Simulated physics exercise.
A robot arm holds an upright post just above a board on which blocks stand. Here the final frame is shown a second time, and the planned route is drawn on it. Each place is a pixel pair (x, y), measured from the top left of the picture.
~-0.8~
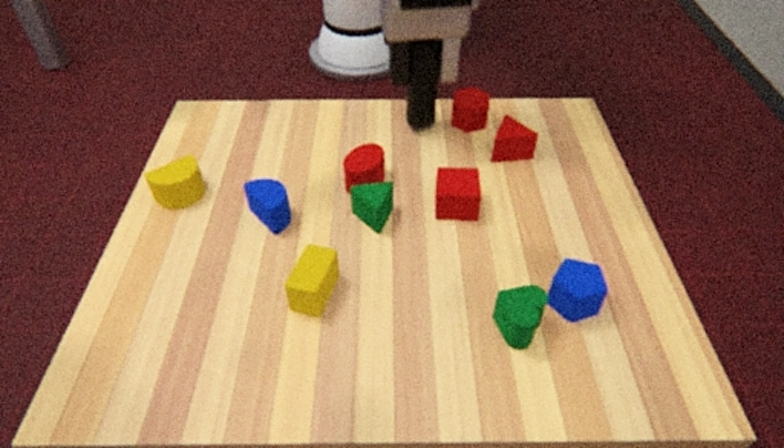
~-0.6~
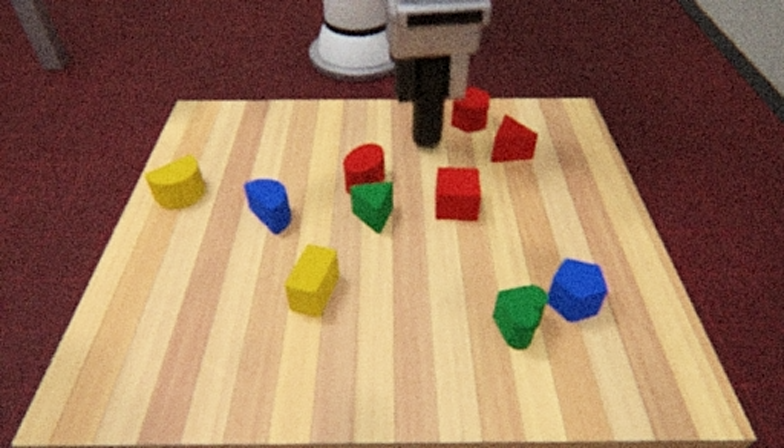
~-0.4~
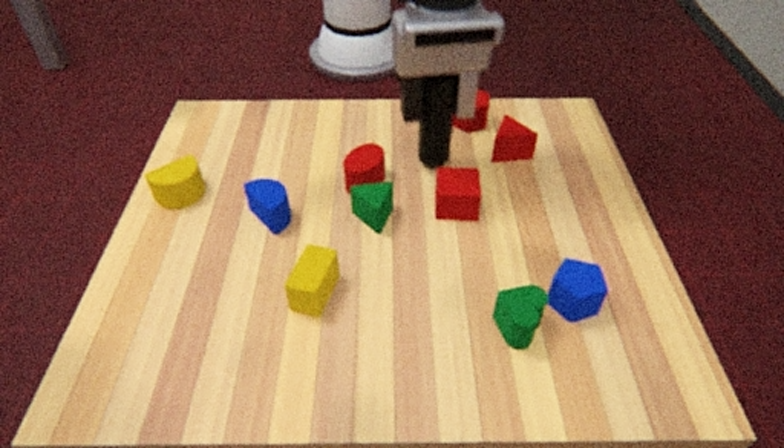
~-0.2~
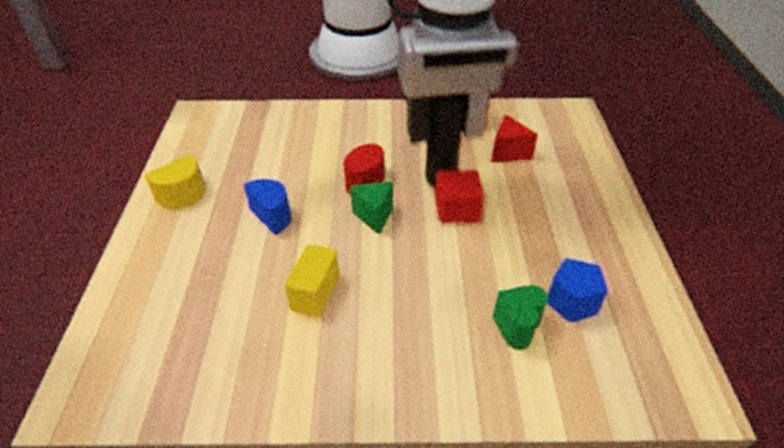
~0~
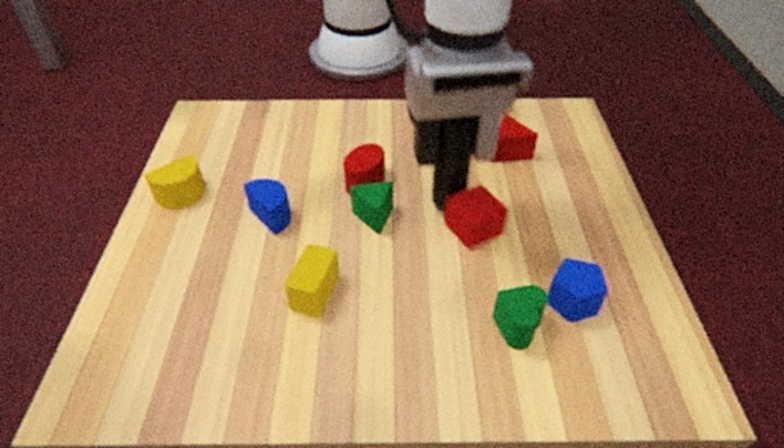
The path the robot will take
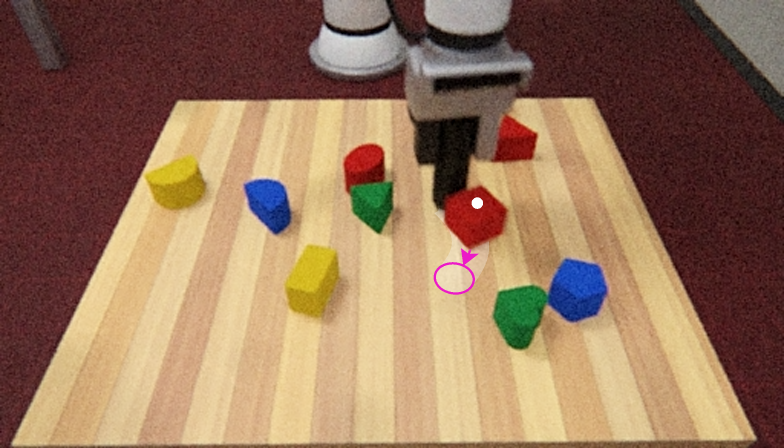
A robot arm moving its dark post forward over a wooden board of coloured blocks, then pushing and turning a red block.
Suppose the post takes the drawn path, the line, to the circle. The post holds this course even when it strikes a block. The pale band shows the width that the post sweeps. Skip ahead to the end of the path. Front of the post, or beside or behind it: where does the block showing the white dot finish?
I'd say the block showing the white dot has slipped off and sits beside or behind the post.
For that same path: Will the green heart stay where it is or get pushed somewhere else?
Well, the green heart holds its place.
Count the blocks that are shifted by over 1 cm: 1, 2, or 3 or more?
1.
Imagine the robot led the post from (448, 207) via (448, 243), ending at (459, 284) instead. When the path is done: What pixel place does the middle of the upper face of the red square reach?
Near (497, 225).
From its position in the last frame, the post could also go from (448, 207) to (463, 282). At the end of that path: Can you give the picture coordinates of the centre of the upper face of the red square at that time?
Its top middle is near (506, 232).
Drawn move, from (448, 207) by way of (466, 228) and (469, 253) to (454, 278); the dot is on the red square.
On the path given first. One third of the way, post at (467, 221); red square at (501, 224), turned 15° anticlockwise.
Two thirds of the way, post at (470, 246); red square at (516, 238), turned 40° anticlockwise.
At the end, post at (455, 271); red square at (516, 238), turned 40° anticlockwise; green heart still.
